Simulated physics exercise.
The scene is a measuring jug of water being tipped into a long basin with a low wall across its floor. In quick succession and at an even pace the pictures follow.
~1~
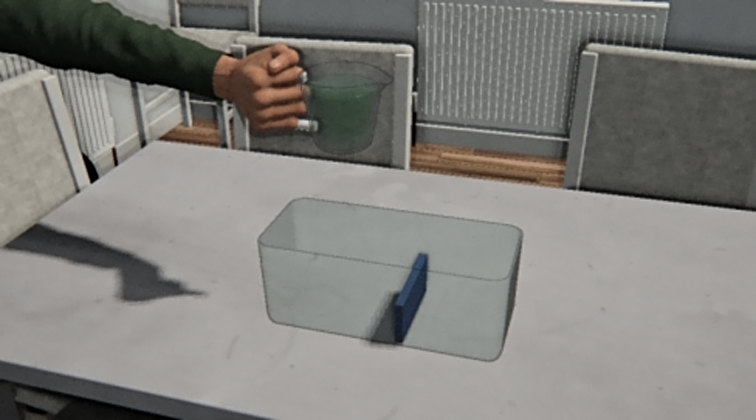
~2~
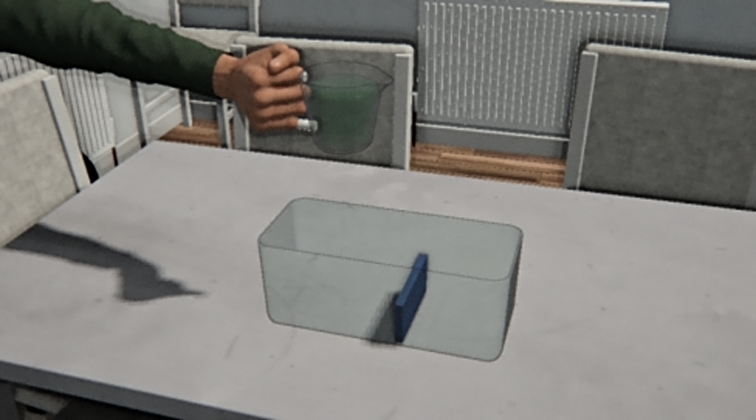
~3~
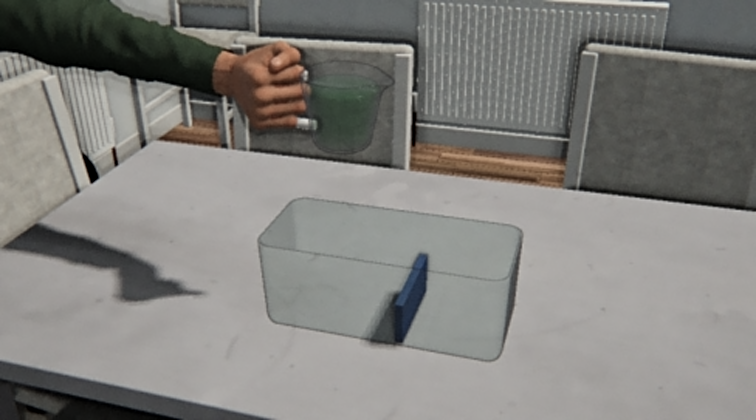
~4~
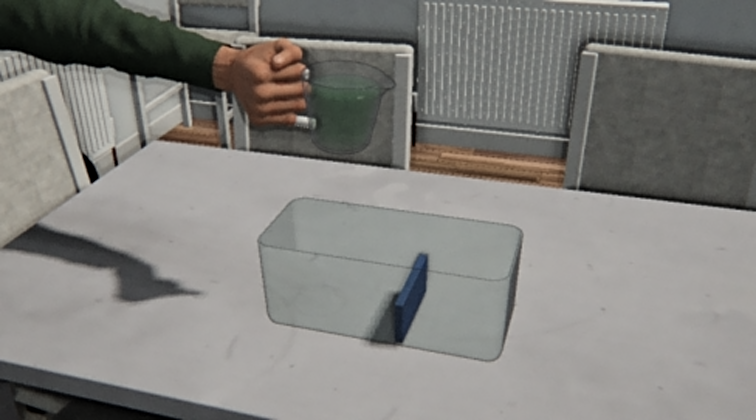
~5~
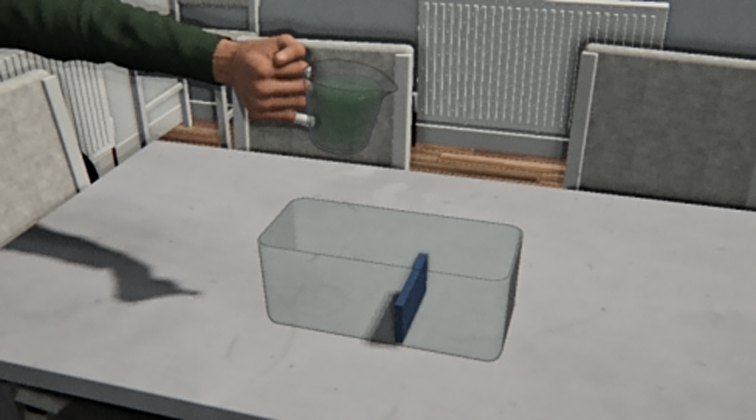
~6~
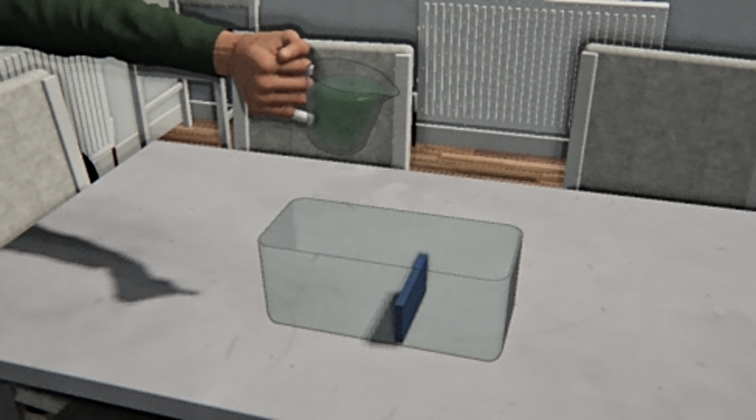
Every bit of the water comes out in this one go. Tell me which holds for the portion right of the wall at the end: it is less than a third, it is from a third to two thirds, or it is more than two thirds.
It is more than two thirds.
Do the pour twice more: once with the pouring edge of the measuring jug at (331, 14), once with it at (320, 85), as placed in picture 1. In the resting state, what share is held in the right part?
About 10 per cent, then about 5 per cent.
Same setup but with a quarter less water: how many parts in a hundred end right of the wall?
I'd say roughly 85 percent.
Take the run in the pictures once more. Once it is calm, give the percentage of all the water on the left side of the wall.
I'd put it at about 10 per cent.
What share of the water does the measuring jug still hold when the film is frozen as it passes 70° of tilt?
Amount still in: Approx. 65 %.
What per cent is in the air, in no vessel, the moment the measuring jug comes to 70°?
Estimated: 30 per cent or thereabouts.
A moment on, the measuring jug is tipped part way and 64 per cent is still to pour, 0 is left of the wall and 8 right of it.
Next, the measuring jug is tipped right over and 10 per cent is still to pour, 1 is left of the wall and 69 right of it.
Then the measuring jug is tipped right over and 0 per cent is still to pour, 8 is left of the wall and 91 right of it.
Later the measuring jug is tipped right over and 0 per cent is still to pour, 8 is left of the wall and 91 right of it.
At rest 8 per cent lies left of the wall, 91 right of it and 1 outside.
